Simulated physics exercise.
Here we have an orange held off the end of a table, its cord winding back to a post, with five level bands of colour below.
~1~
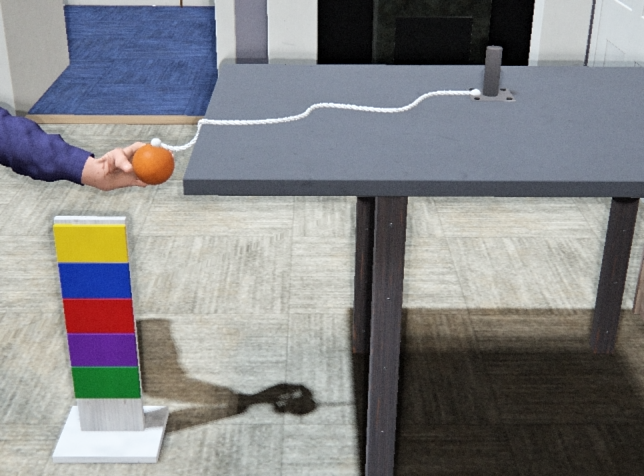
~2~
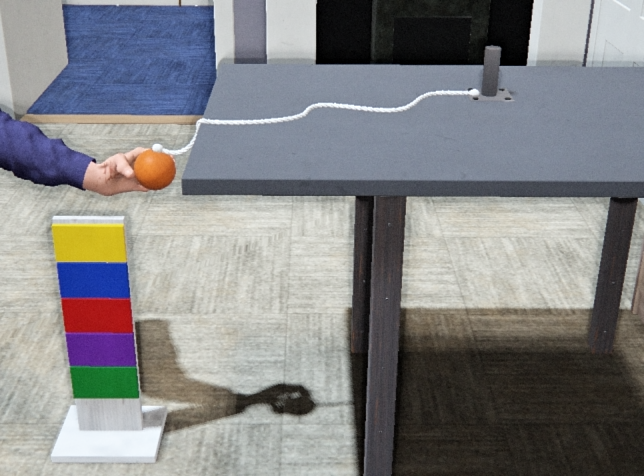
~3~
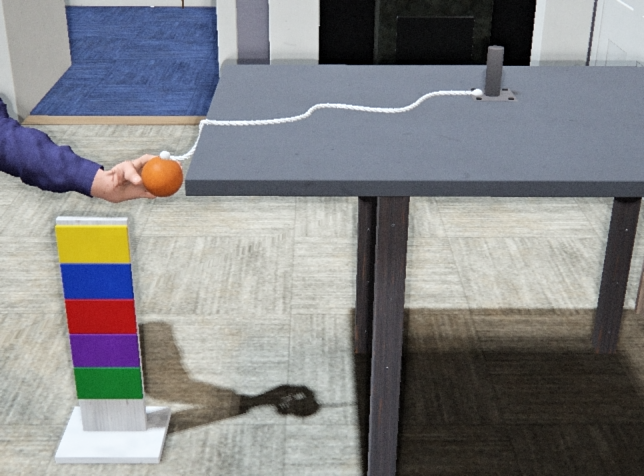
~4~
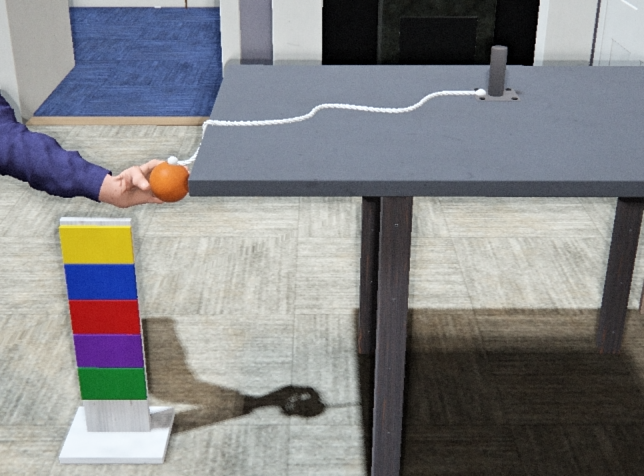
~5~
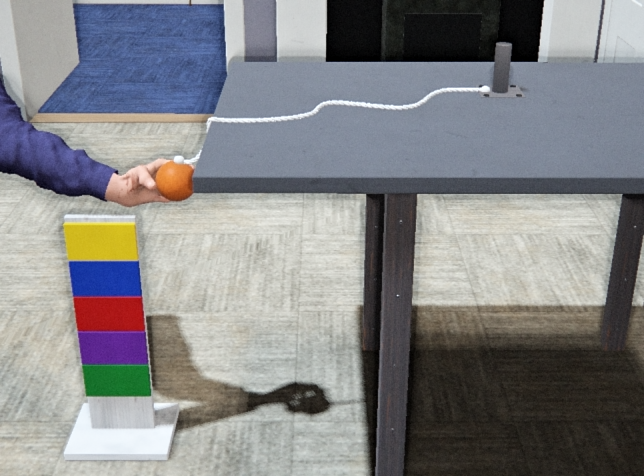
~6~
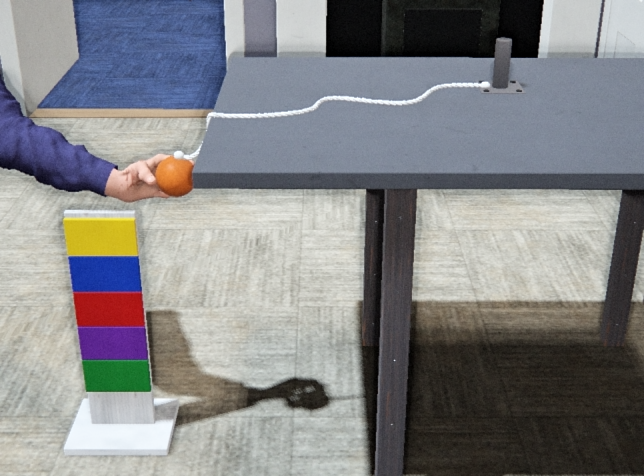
In a room with pale patterned carpet and a blue rug at the back left, the view looks slightly down on a dark grey table. A hand in a purple sleeve holds an orange ball-like object by the table's left edge, its white cord winding to a short post, above a stand banded yellow, blue, red, purple and green. The hand and object barely move against the table while the camera drifts slightly.
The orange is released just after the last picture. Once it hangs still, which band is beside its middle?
The cord holds its middle at yellow.
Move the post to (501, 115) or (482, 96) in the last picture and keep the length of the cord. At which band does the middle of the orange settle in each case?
One after the other, blue; blue.
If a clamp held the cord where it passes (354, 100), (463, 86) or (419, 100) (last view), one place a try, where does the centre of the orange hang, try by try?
In that order: (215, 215), (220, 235) and (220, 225).
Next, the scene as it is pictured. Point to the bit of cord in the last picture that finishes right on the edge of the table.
It lies at about (266, 116).
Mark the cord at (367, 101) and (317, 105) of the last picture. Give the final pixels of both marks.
At (339, 98), then (277, 103).
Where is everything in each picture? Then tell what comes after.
In the first frame, orange (153, 164); yellow (91, 245); blue (95, 282); red (99, 317); purple (102, 351); green (106, 384).
In the second frame, orange (155, 169); cord through (443, 93) (408, 108) (338, 106) (293, 118) (215, 123).
In the third frame, orange (162, 176).
In the fourth frame, orange (170, 182); cord through (449, 93) (414, 108) (344, 107) (300, 119) (222, 124).
In the fifth frame, orange (176, 181).
In the sixth frame, orange (176, 176); cord through (454, 86) (418, 100) (348, 99) (304, 112) (226, 116).
Soon after, orange near (223, 233); level with yellow.
Then, orange near (207, 237); level with yellow.
At rest, orange near (219, 238); level with yellow. At yellow.
